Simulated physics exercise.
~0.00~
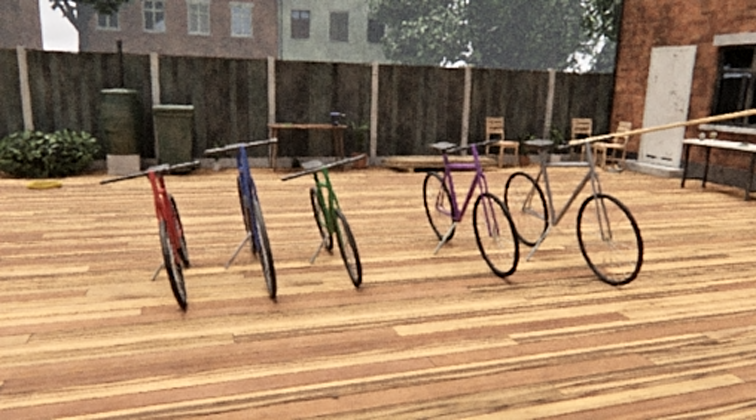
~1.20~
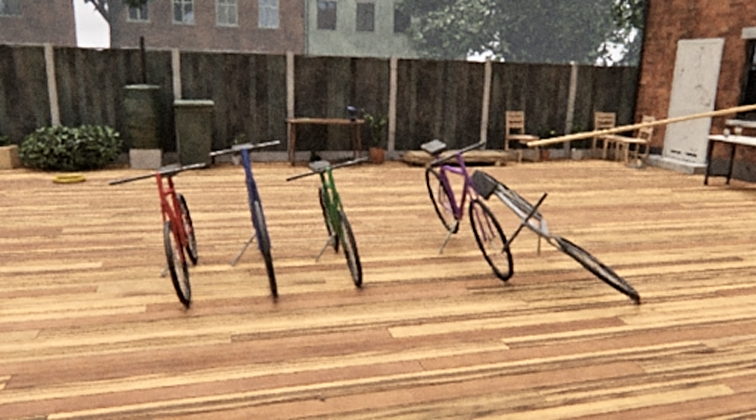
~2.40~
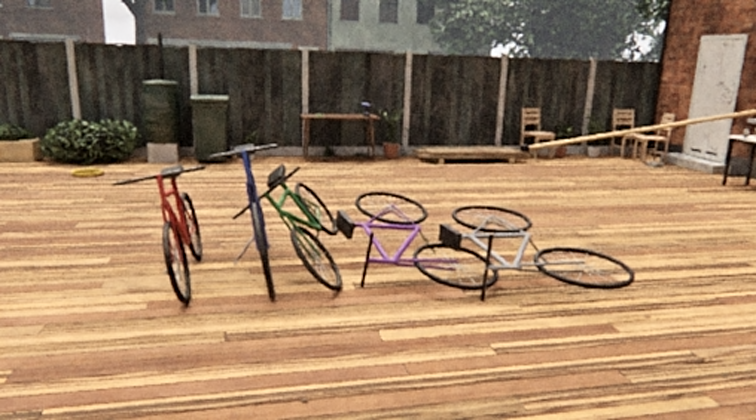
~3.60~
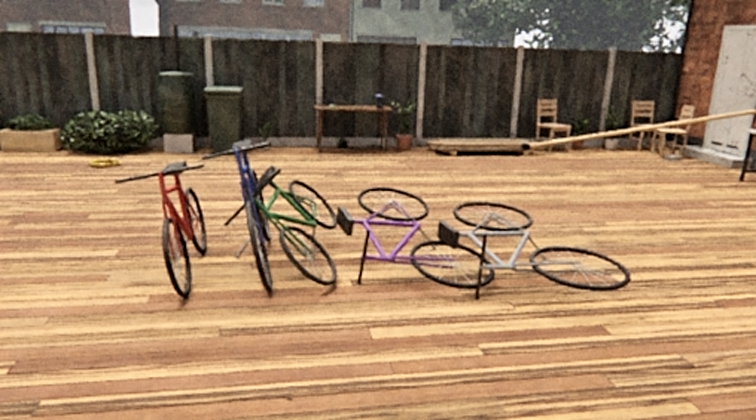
On a wooden deck before a dark fence, a long pole tips the grey bicycle at the right end of a row of five leftward; the purple one falls flat too, and the green tilts against the blue, while the blue and red bicycles stay standing.
